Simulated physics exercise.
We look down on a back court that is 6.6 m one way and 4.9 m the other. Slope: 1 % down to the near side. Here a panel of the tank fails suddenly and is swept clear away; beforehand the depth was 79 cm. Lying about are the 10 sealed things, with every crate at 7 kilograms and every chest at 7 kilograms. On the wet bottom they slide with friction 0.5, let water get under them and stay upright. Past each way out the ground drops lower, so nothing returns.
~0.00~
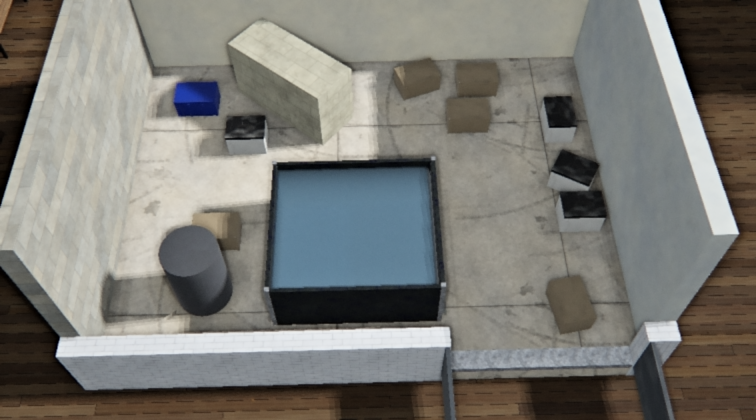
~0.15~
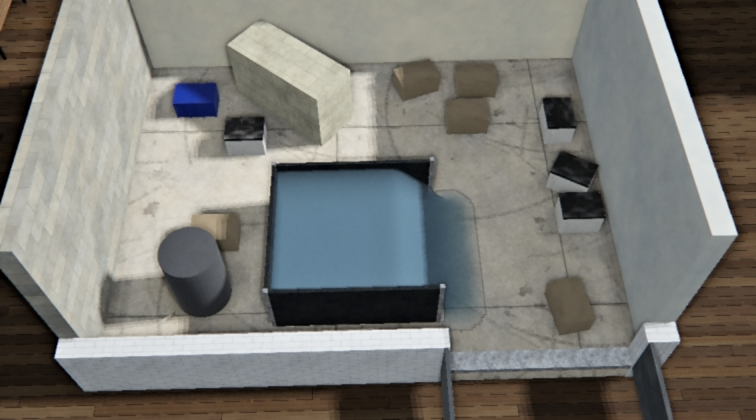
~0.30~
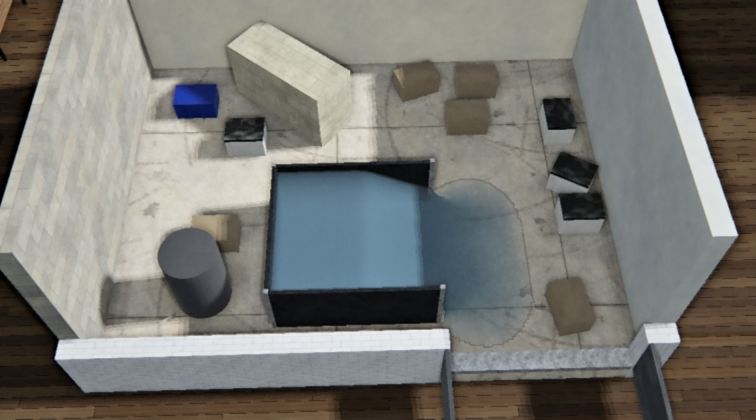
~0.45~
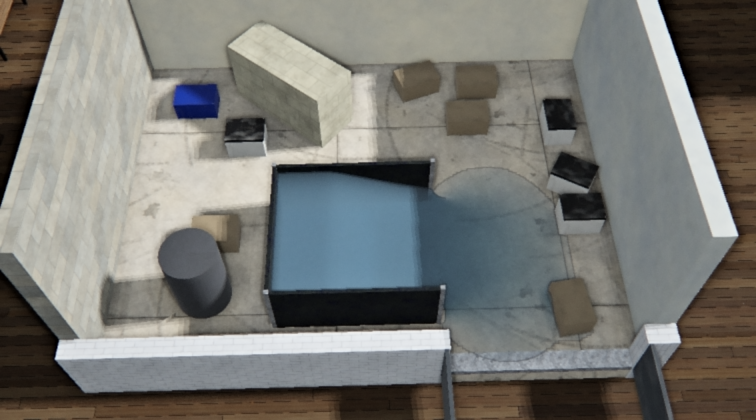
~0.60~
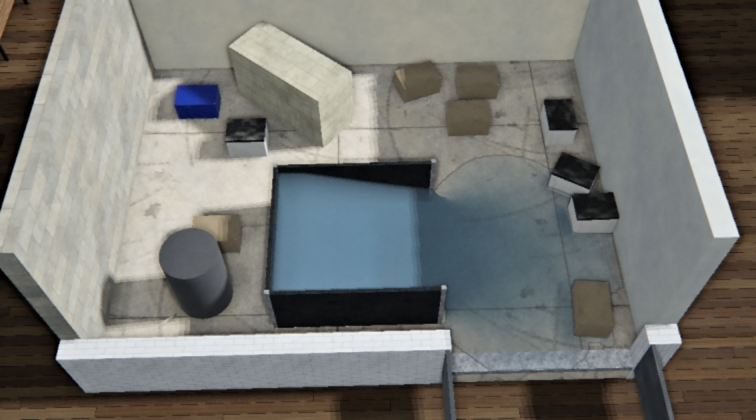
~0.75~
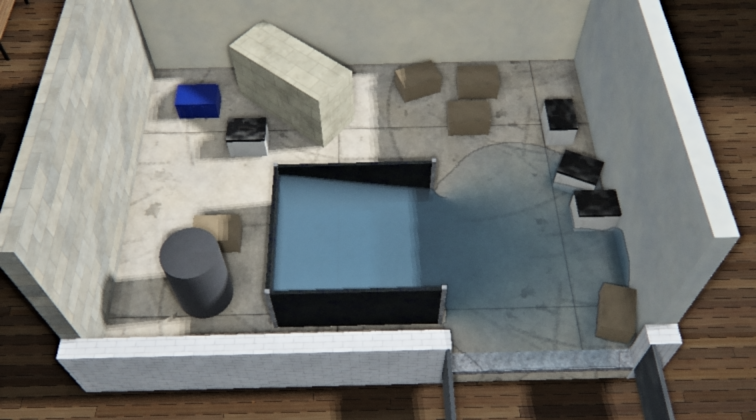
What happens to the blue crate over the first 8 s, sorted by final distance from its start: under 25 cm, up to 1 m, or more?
It stays nearly in place.
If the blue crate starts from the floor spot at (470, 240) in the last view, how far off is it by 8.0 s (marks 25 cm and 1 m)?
What happens is that it covers a big distance.
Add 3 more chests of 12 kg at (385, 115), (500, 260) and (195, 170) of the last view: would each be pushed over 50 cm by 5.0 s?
From first to last: Surpasses it, surpasses it, does not reach it.
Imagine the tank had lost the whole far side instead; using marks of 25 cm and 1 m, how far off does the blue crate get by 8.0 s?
Outcome for the blue crate: Long-distance displacement.
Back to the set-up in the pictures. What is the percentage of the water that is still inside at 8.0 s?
56 % or so.
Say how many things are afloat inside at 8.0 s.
That would be 6 of them.
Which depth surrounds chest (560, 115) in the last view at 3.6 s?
I'd say some 18 cm.
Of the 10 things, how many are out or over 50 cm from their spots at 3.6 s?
Result: 6.
After 1.6 s the blue crate is near (197, 94), 0.0 m from its start, aground; 0 of 10 are out; 3 afloat.
After 3.6 s the blue crate is near (197, 94), 0.0 m from its start, aground; 1 of 10 are out; 4 afloat.
After 5.6 s the blue crate is near (197, 94), 0.0 m from its start, aground; 1 of 10 are out; 6 afloat.
After 8.0 s the blue crate is near (197, 94), 0.0 m from its start, aground; 1 of 10 are out; 6 afloat.
